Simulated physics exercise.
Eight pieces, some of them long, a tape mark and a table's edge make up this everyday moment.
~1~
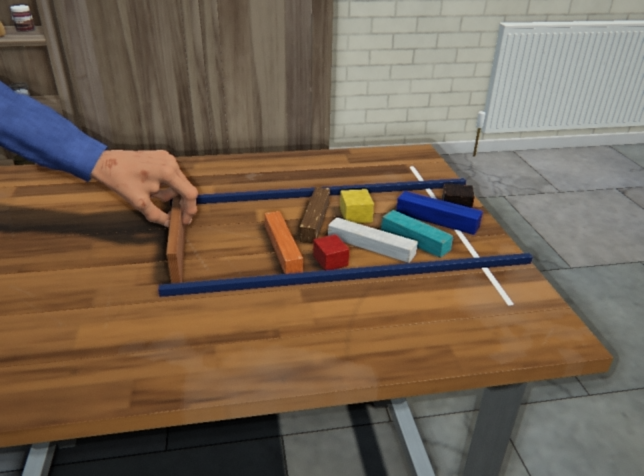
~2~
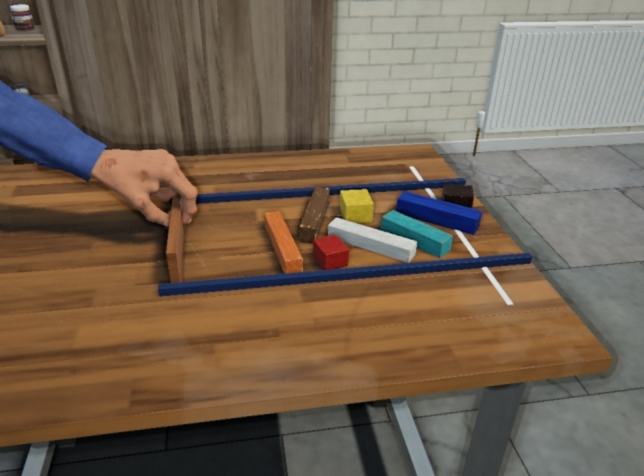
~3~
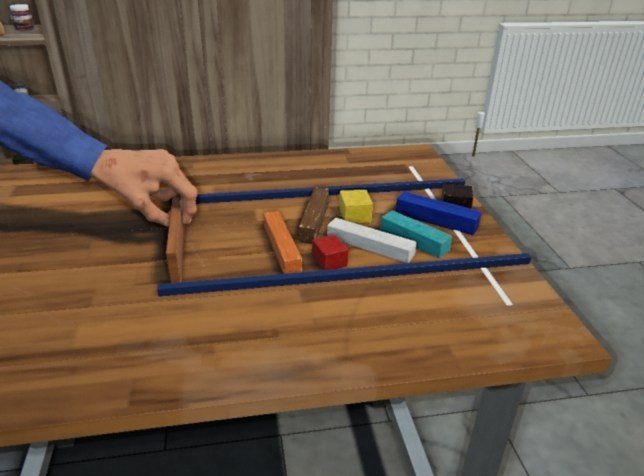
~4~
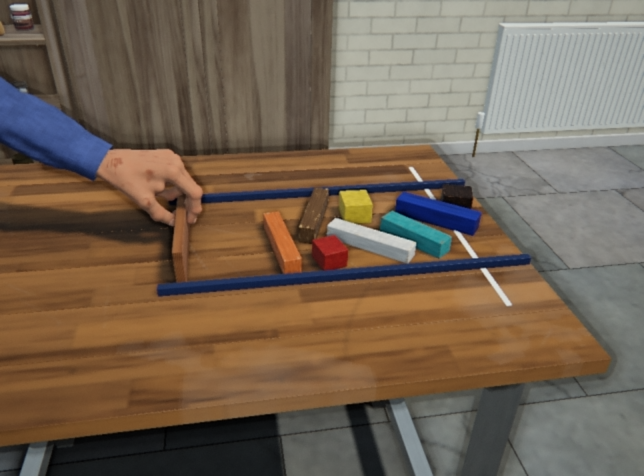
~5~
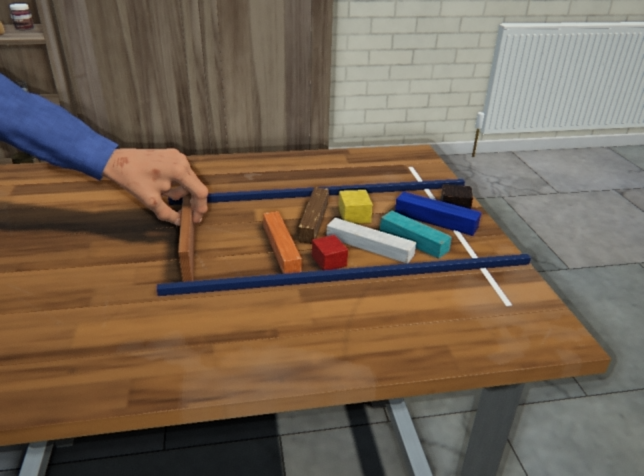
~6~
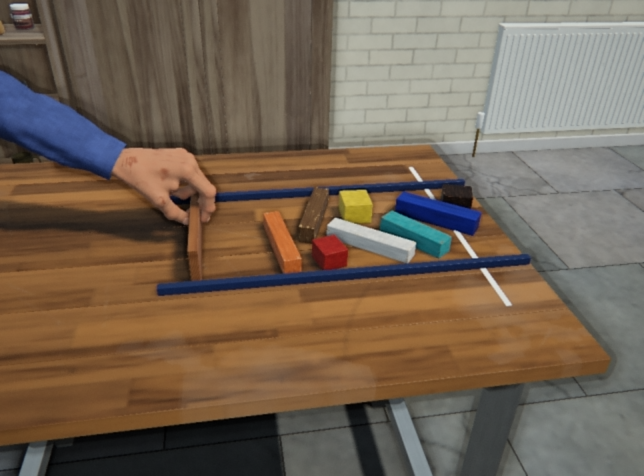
A hand in a blue sleeve slides an upright wooden board slightly right between blue rails, towards colourful blocks lying still.
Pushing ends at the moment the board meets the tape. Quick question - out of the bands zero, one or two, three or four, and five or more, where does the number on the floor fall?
The band is three or four.
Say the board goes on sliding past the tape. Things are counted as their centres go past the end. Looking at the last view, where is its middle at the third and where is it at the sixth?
I'd put the first at about (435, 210) and the next at about (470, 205).
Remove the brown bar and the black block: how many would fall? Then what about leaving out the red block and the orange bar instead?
You'd count 2 the first time and 2 the second time.
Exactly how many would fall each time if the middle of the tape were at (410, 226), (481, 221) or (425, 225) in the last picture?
In that order 1, 7 and 2.
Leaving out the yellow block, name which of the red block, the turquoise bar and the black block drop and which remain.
As for the red block, it is retained; the turquoise bar is not retained; the black block is not retained.
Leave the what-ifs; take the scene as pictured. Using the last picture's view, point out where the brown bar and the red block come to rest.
In order, first (462, 202), then (498, 241).
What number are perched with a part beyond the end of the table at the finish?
The count is 2.
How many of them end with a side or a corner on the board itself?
Number: 1.
Soon after, none off yet; black block at rest near (456, 199); blue stick at rest near (437, 213); turquoise bar at rest near (414, 234).
Then, none off yet; black block moved a little near (463, 196); blue stick moved a little near (453, 209); turquoise bar moved a little near (448, 229).
At rest, the number that fall off is three or four; fallen, turquoise bar, blue stick and black block.
